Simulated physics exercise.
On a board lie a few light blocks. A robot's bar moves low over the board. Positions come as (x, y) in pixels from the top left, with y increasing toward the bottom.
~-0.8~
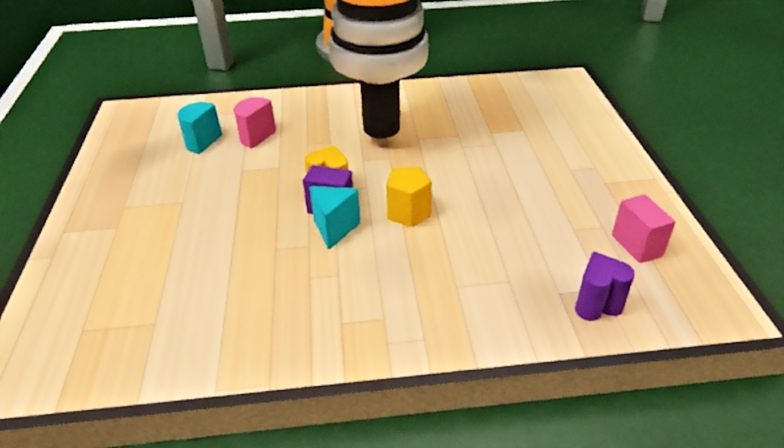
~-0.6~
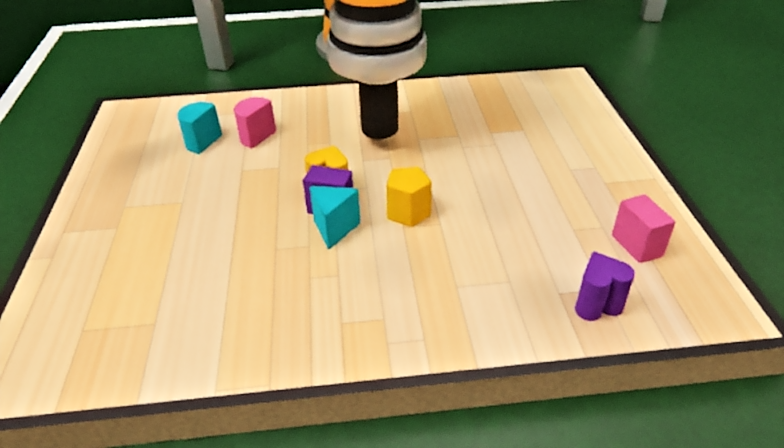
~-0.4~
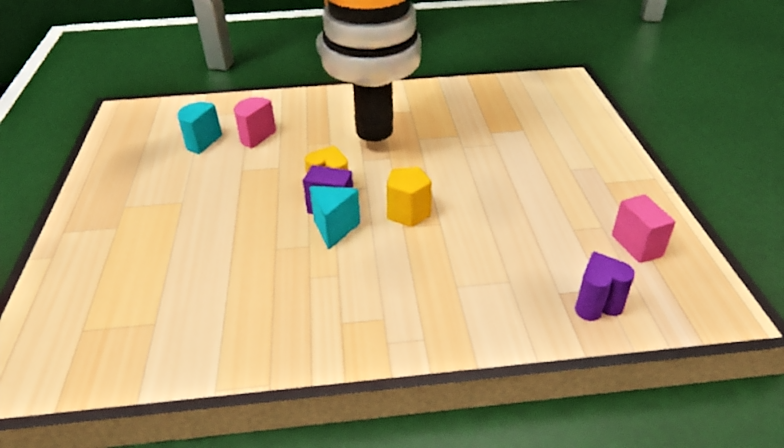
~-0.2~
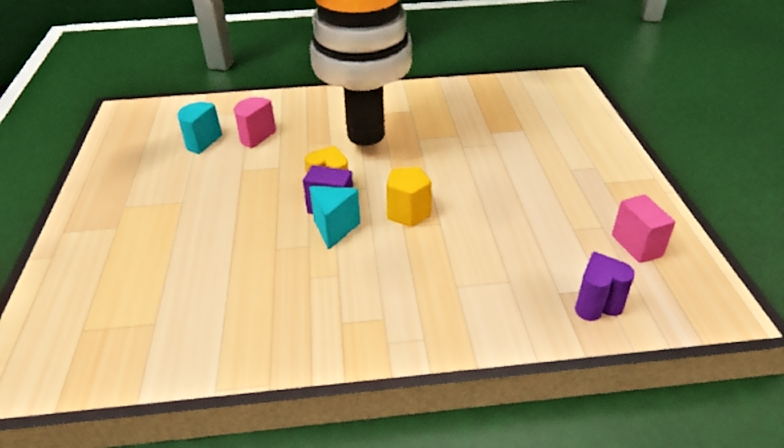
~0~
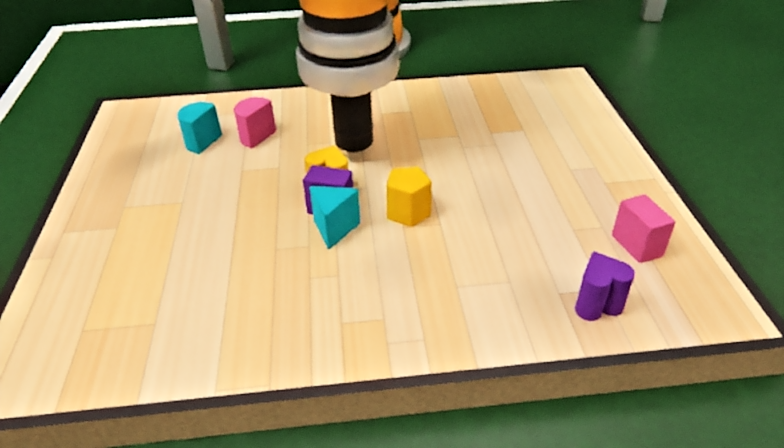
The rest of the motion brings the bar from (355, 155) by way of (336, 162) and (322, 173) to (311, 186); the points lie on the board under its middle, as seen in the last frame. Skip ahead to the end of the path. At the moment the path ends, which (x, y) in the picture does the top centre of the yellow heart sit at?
I'd expect the centre of its top face to be at (329, 169).
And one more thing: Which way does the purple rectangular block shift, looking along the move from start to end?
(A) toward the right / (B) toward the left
(B)
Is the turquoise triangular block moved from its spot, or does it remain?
The answer is that it is displaced.
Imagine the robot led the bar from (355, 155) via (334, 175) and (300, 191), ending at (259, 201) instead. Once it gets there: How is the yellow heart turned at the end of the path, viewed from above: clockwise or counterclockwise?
Viewed from above: Anti-clockwise.
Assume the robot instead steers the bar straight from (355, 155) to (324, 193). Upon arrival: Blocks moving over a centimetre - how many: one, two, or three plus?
Three or more blocks.
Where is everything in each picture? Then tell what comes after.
Bar tip (382, 129); block tops, purple rectangular block (327, 175); yellow heart (327, 156); turquoise triangular block (331, 196), in the first picture.
Bar (380, 130); blocks unchanged, in the second picture.
Bar (375, 132); blocks unchanged, in the third picture.
Bar (366, 136); blocks unchanged, in the fourth picture.
Bar (354, 142); purple rectangular block (327, 175); yellow heart (327, 156); turquoise triangular block (331, 196), in the fifth picture.
What follows on the original path. Halfway along, bar (326, 154); nothing pushed yet.
At the end, bar (309, 173); purple rectangular block (329, 188); yellow heart (329, 169); turquoise triangular block (332, 207).
